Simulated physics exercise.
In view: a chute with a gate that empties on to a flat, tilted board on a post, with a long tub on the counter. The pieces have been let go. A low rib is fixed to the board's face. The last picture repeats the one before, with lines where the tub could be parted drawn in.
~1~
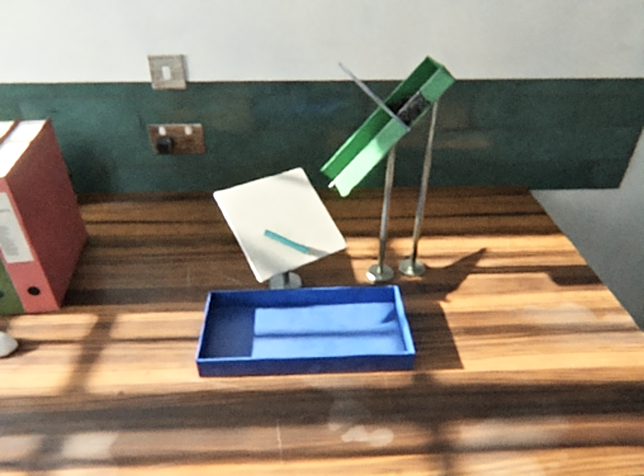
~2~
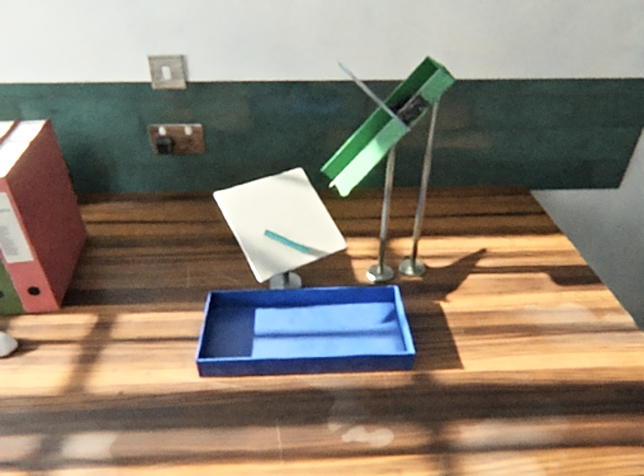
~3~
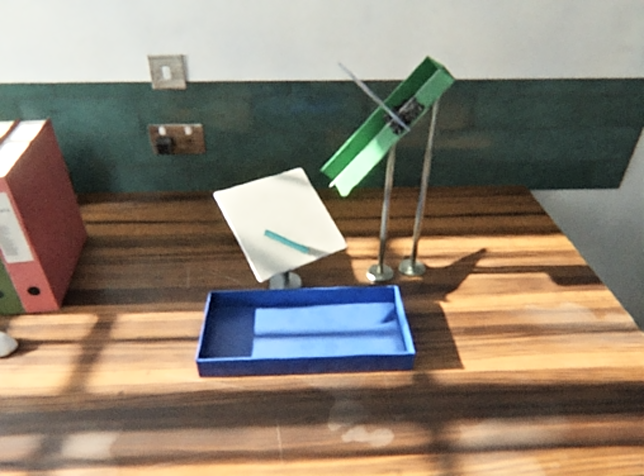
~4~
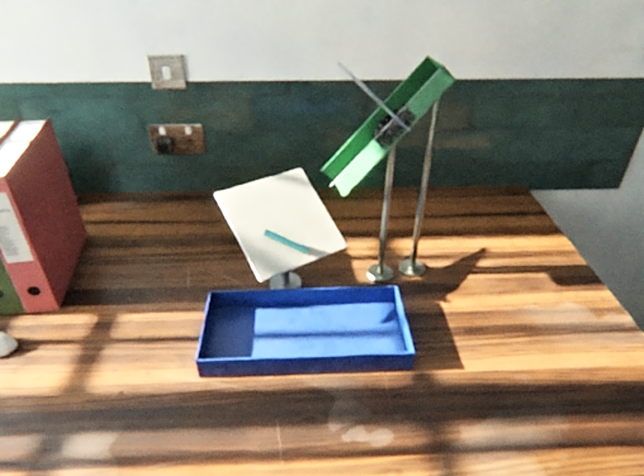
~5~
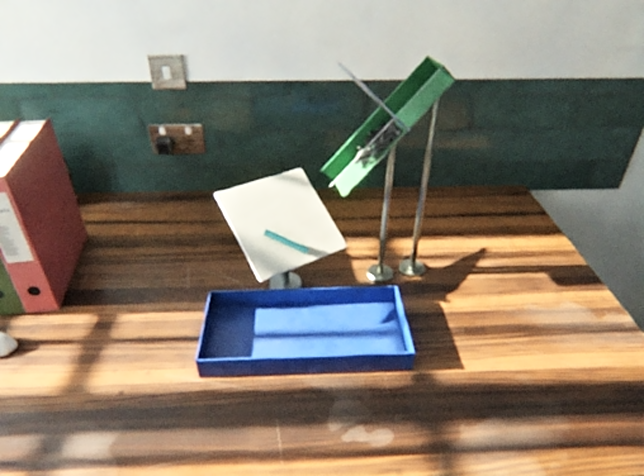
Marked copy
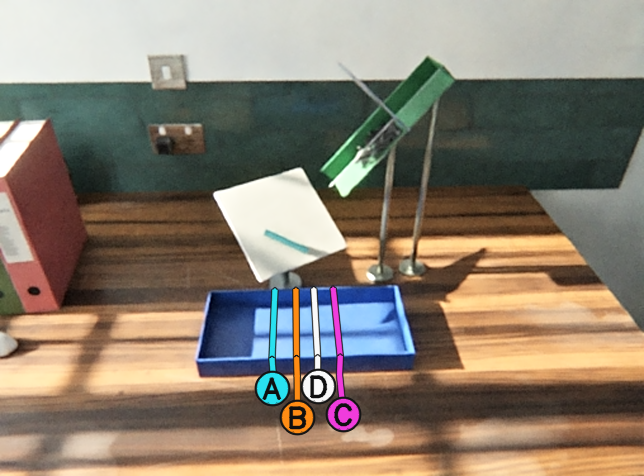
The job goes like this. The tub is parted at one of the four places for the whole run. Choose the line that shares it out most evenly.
The answer is line C.
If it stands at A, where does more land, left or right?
Right.
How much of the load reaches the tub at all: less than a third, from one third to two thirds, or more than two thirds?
More than two thirds.
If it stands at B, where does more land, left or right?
The right side.
On the marked copy, line A crosses the front rim at (272, 358); line B crosses the front rim at (296, 357); line C crosses the front rim at (340, 355); line D crosses the front rim at (317, 356).
With A, of what is caught, a stray few on the left of the divider, nearly all on the right.
With B, of what is caught, a stray few on the left of the divider, nearly all on the right.
With C, of what is caught, about two thirds on the left of the divider, about a third on the right.
With D, of what is caught, a stray few on the left of the divider, nearly all on the right.
